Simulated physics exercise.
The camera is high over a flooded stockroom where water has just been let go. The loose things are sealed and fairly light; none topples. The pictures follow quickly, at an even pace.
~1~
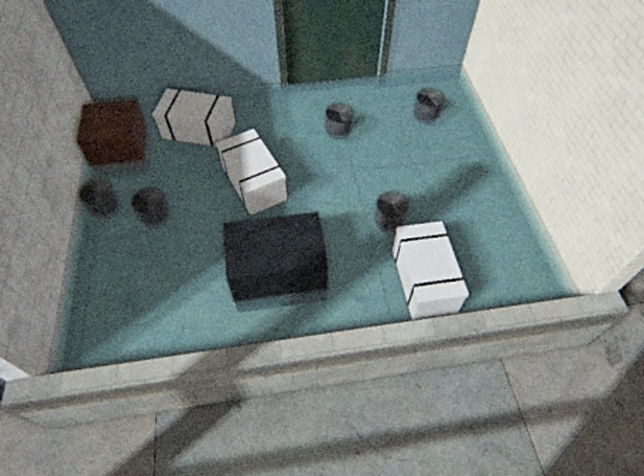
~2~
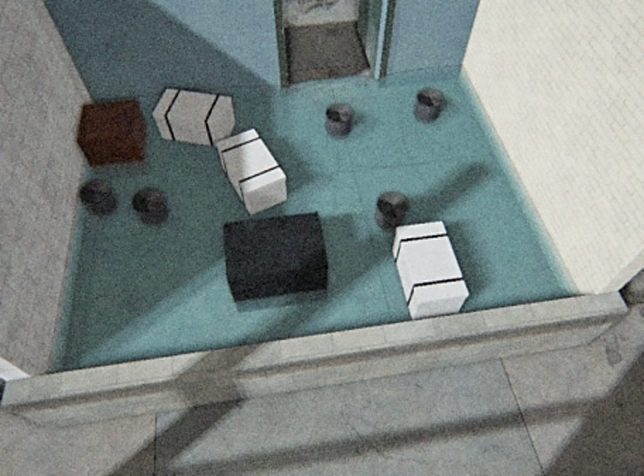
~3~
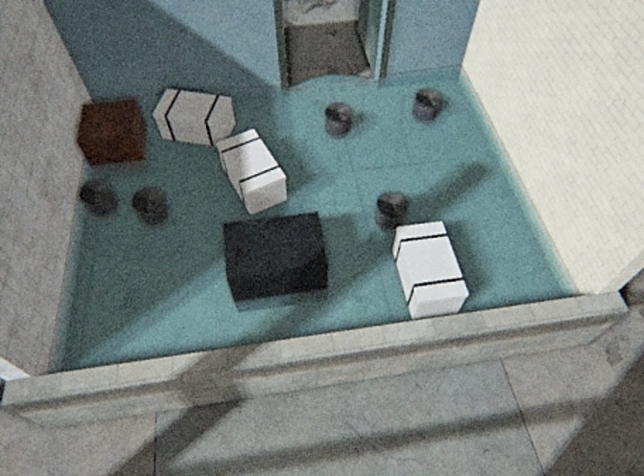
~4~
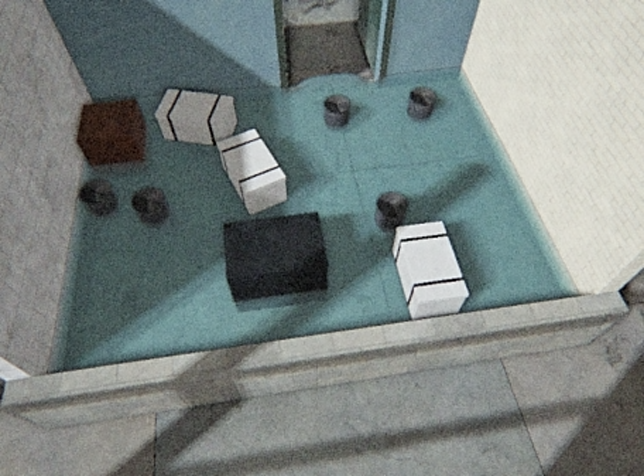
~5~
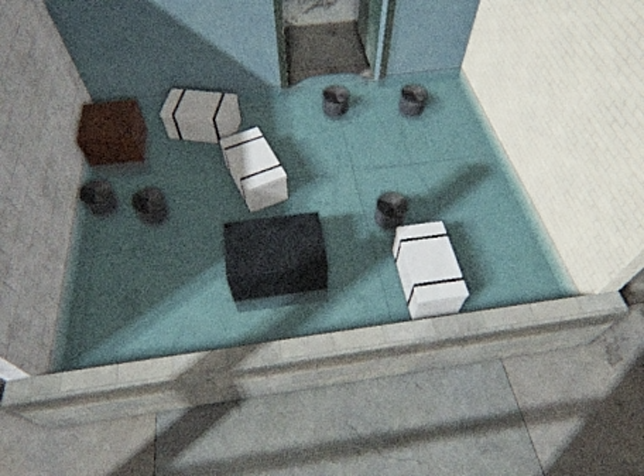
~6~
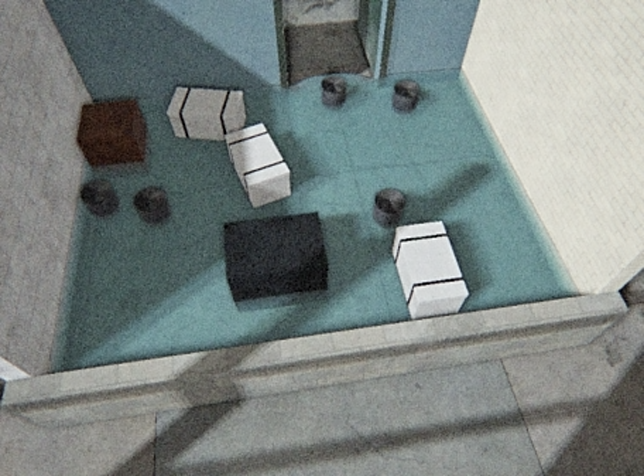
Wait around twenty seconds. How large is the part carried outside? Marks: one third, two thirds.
That comes to at least two thirds.
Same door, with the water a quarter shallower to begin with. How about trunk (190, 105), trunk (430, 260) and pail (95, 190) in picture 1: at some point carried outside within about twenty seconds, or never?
In that order: Out, no, inside.
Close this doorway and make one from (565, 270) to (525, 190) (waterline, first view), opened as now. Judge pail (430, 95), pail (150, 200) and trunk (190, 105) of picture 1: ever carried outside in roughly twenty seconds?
As listed: Through, kept in, left behind.
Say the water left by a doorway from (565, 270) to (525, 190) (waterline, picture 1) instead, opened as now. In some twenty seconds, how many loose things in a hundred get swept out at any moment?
Some 60 per cent.
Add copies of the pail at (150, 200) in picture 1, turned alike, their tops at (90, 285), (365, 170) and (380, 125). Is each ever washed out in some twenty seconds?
In turn: Kept in, through, out.
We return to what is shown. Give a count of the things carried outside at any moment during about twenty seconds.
That makes 6.
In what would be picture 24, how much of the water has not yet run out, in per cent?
Close to 66 %.
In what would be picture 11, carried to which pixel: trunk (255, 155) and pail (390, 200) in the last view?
Roughly at (277, 131) and (387, 171).
A moment on, 2 of 8 are out; 6 afloat.
Next, 3 of 8 are out; 5 afloat.
Later, 5 of 8 are out; 3 afloat.
In the end, 6 of 8 are out; 2 afloat.
